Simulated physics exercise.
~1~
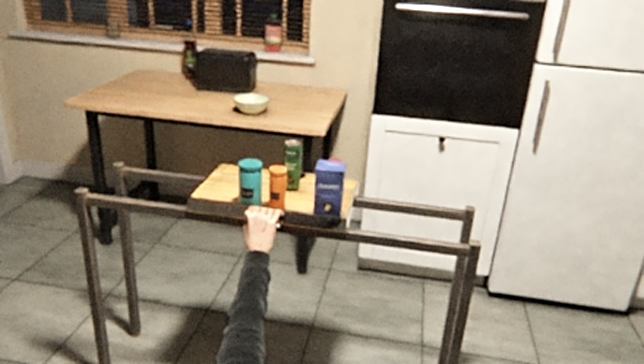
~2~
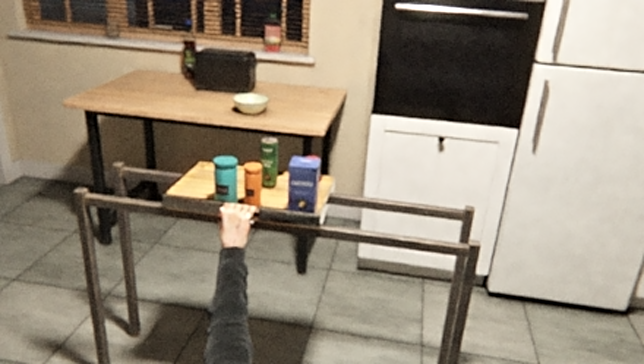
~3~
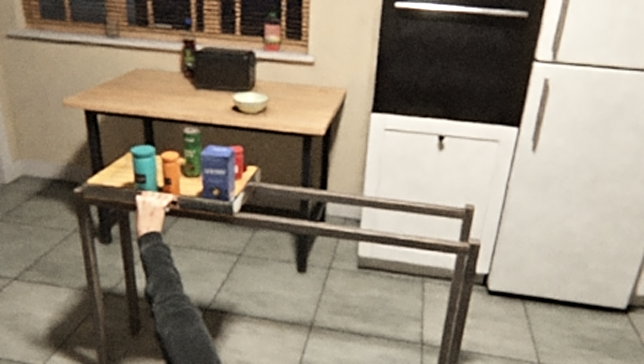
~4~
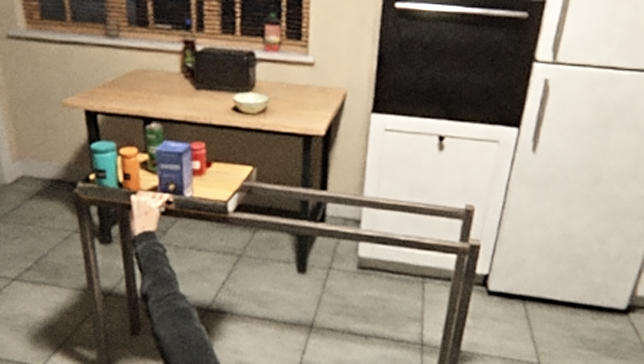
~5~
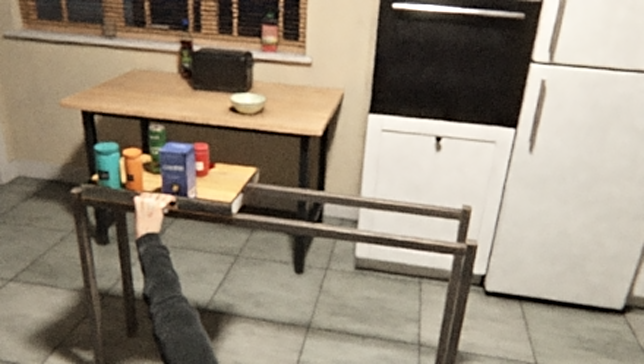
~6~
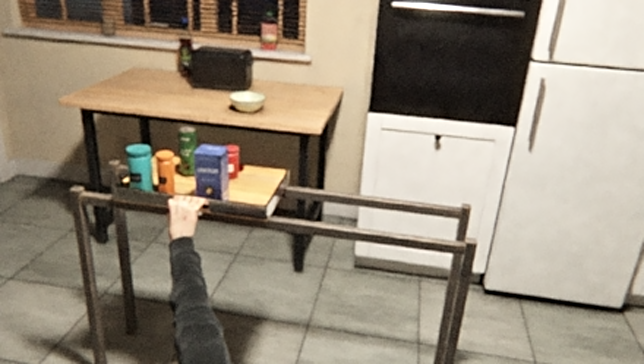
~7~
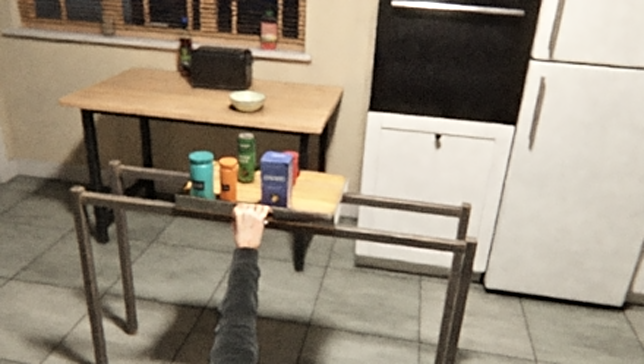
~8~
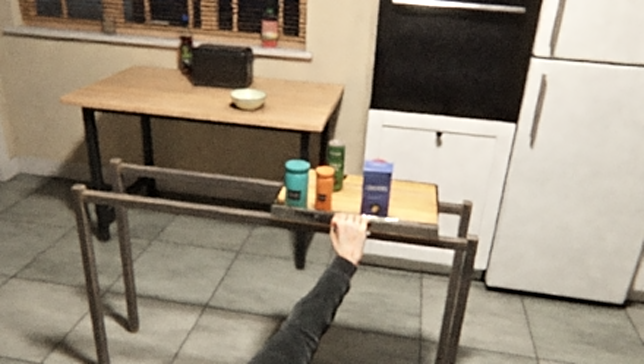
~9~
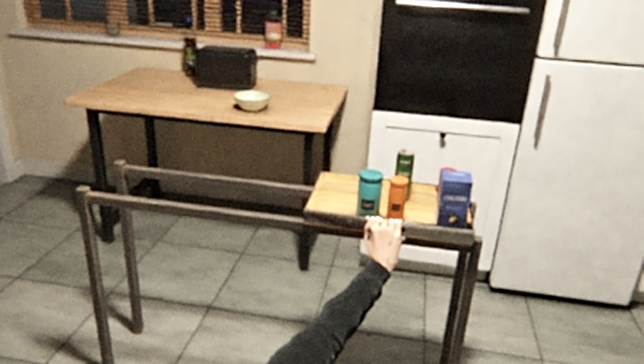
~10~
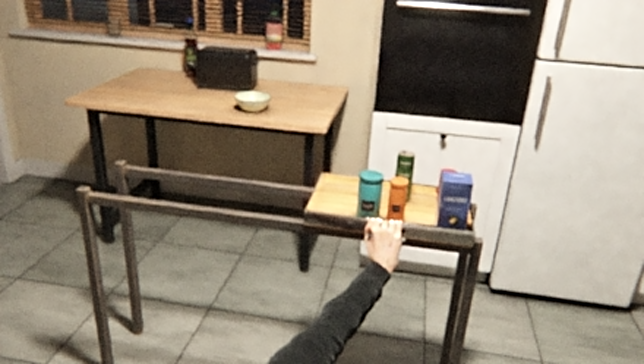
A hand slides a loaded tray left, then right along the rails, everything staying upright.
